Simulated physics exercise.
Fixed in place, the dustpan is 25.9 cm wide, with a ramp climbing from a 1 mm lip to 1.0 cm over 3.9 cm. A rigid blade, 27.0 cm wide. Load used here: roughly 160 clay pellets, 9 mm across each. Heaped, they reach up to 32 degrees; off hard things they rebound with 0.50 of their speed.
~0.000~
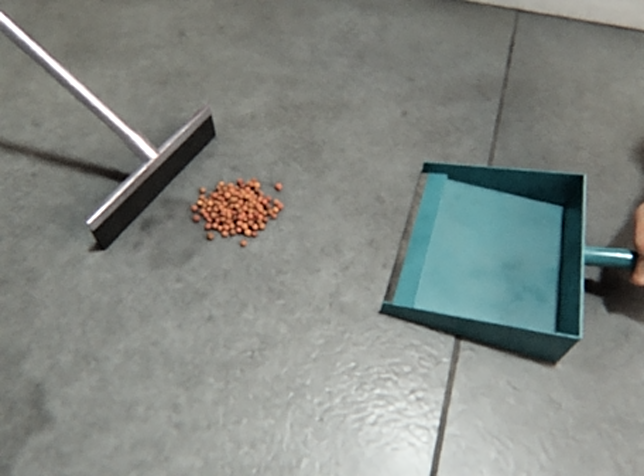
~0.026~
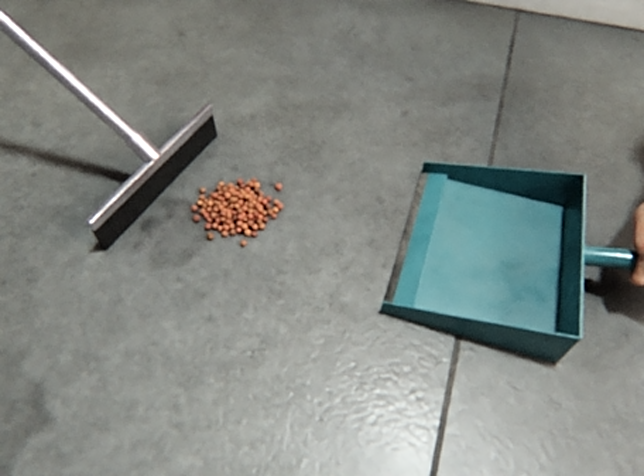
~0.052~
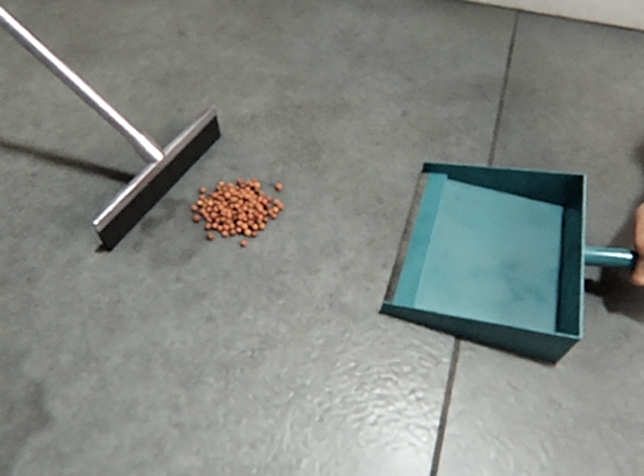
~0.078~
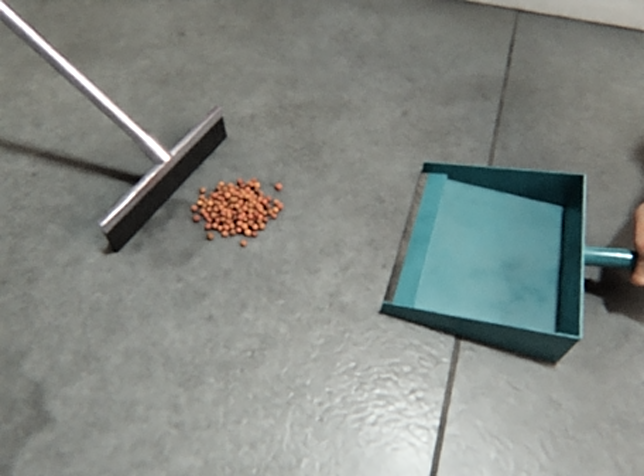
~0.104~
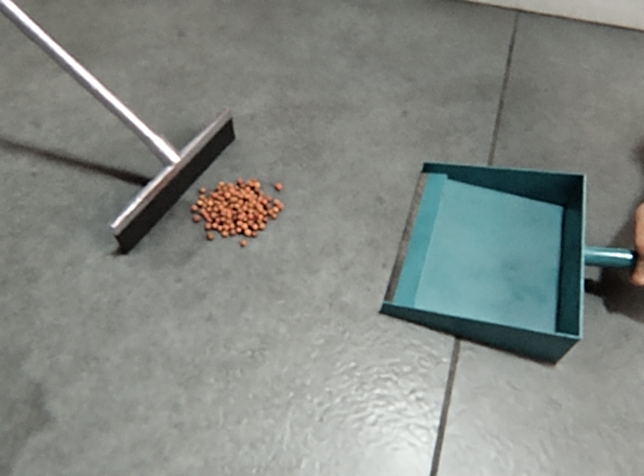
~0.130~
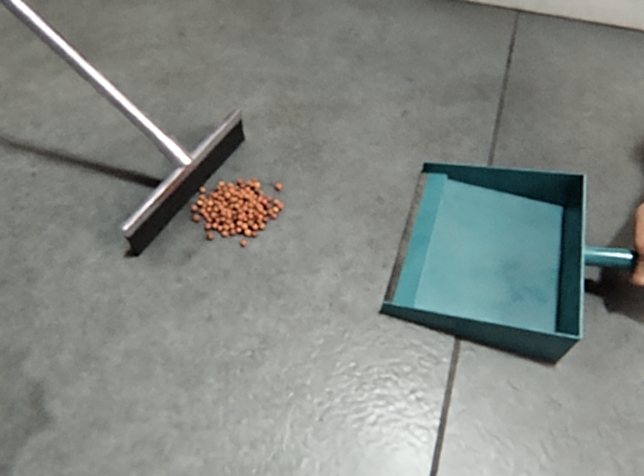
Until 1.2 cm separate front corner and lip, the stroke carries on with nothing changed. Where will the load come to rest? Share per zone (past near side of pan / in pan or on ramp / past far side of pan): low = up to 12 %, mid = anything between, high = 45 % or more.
Near side - low, pan - mid, far side - low.
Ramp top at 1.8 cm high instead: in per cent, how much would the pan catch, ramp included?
I'd guess close to 15 per cent.
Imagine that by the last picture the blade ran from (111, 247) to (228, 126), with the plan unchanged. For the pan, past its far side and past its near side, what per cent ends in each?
The pan gets 20, the far side 0 and the near side 50.
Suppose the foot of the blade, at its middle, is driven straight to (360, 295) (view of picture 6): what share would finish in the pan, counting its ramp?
That would come to near 30 percent.
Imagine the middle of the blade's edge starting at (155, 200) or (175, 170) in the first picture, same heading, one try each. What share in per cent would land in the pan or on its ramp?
The two tries give about 25 % and about 20 %.
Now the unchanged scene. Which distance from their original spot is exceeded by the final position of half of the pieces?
Median shift: Approx. 24 cm.
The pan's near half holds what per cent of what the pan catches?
Some 50 per cent.
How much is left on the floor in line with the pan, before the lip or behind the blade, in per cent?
Roughly 70 percent.
Then, at 0.36 s, middle of the blade 18 cm from the lip; 0 % over the lip, far side 0 %, near side 0 %.
Then, at 0.51 s, middle of the blade 8 cm from the lip; 0 % over the lip, far side 0 %, near side 5 %.
After 0.79 s, middle of the blade 4 cm from the lip; 25 % over the lip, far side 0 %, near side 5 %.
By 1.2 s all is still; near side 5 %, pan 25 %, far side 0 %, in front of the lip or behind the blade 70 %.
